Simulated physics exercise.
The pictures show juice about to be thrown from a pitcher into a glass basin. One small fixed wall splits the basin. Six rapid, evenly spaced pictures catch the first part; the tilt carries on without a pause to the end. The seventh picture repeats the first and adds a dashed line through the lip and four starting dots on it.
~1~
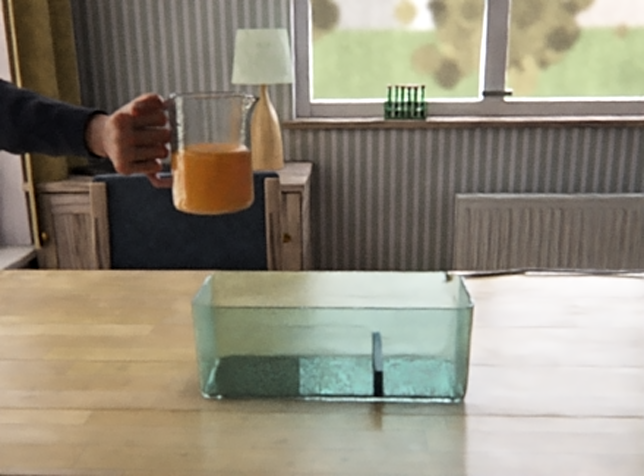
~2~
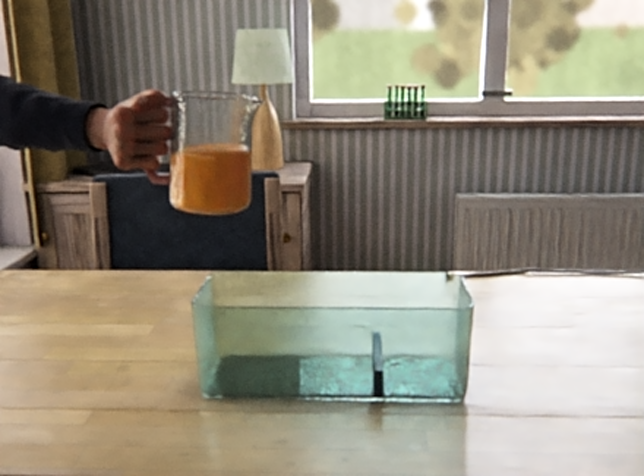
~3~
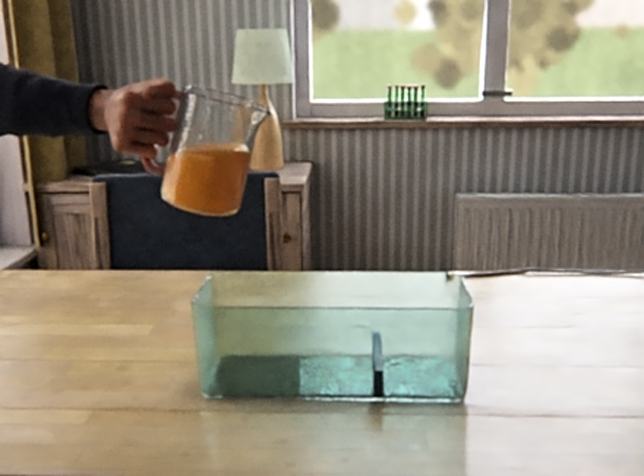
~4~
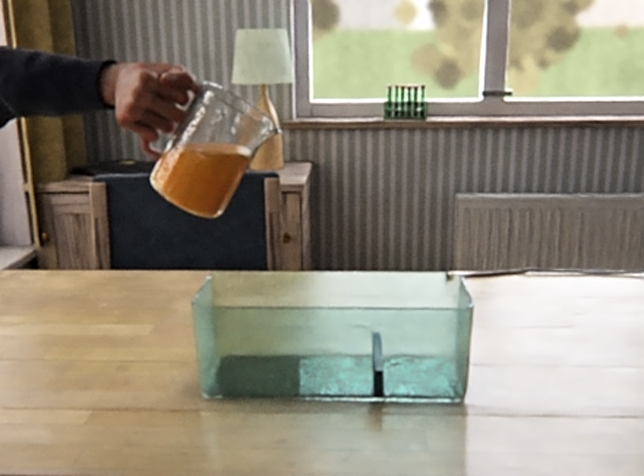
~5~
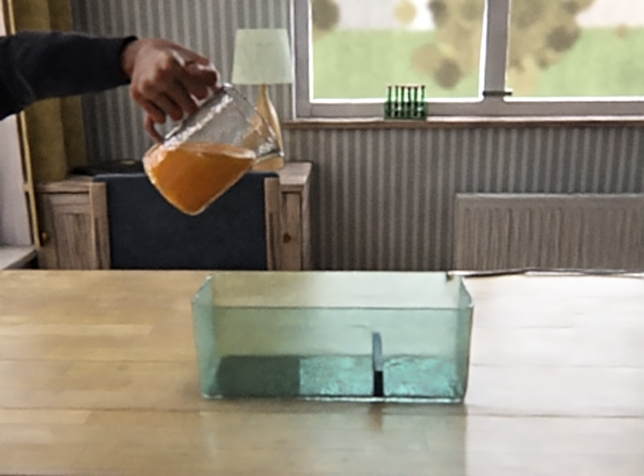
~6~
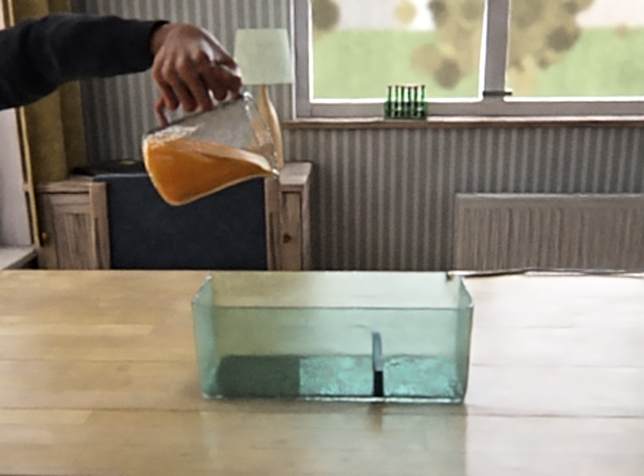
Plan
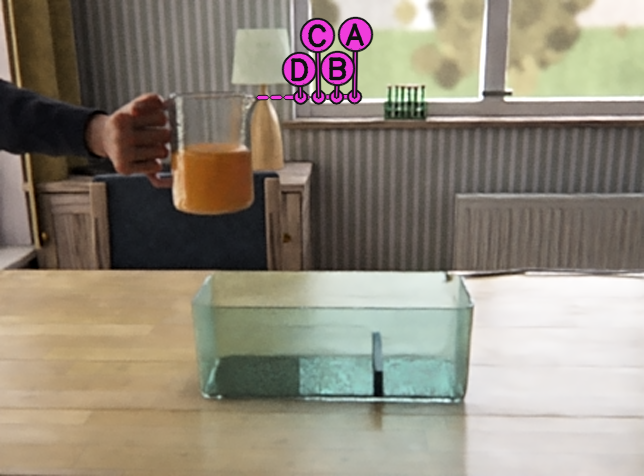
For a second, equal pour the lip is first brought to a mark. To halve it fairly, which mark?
Go for D.
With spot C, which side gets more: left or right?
The right one.
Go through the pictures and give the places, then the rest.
Upright, lip at (258, 97); basin from (200, 394) to (467, 397); top of the wall at (378, 349); nothing has left yet.
Tipped about 4°, lip at (262, 101); nothing has left yet.
Tipped about 15°, lip at (270, 112); nothing has left yet.
Tipped about 31°, lip at (279, 131); nothing has left yet.
Tipped about 51°, lip at (282, 155); nothing has left yet.
Tipped about 70°, lip at (277, 177); nothing has left yet.
On the marked copy, A at (354, 96); B at (336, 96); C at (318, 97); D at (300, 97).
If A is chosen, about 32 % ends left of the wall and 63 % right of it; 5 % is lost outside.
If B is chosen, about 19 % ends left of the wall and 75 % right of it; 6 % is lost outside.
If C is chosen, about 17 % ends left of the wall and 81 % right of it; 3 % is lost outside.
If D is chosen, about 46 % ends left of the wall and 52 % right of it.
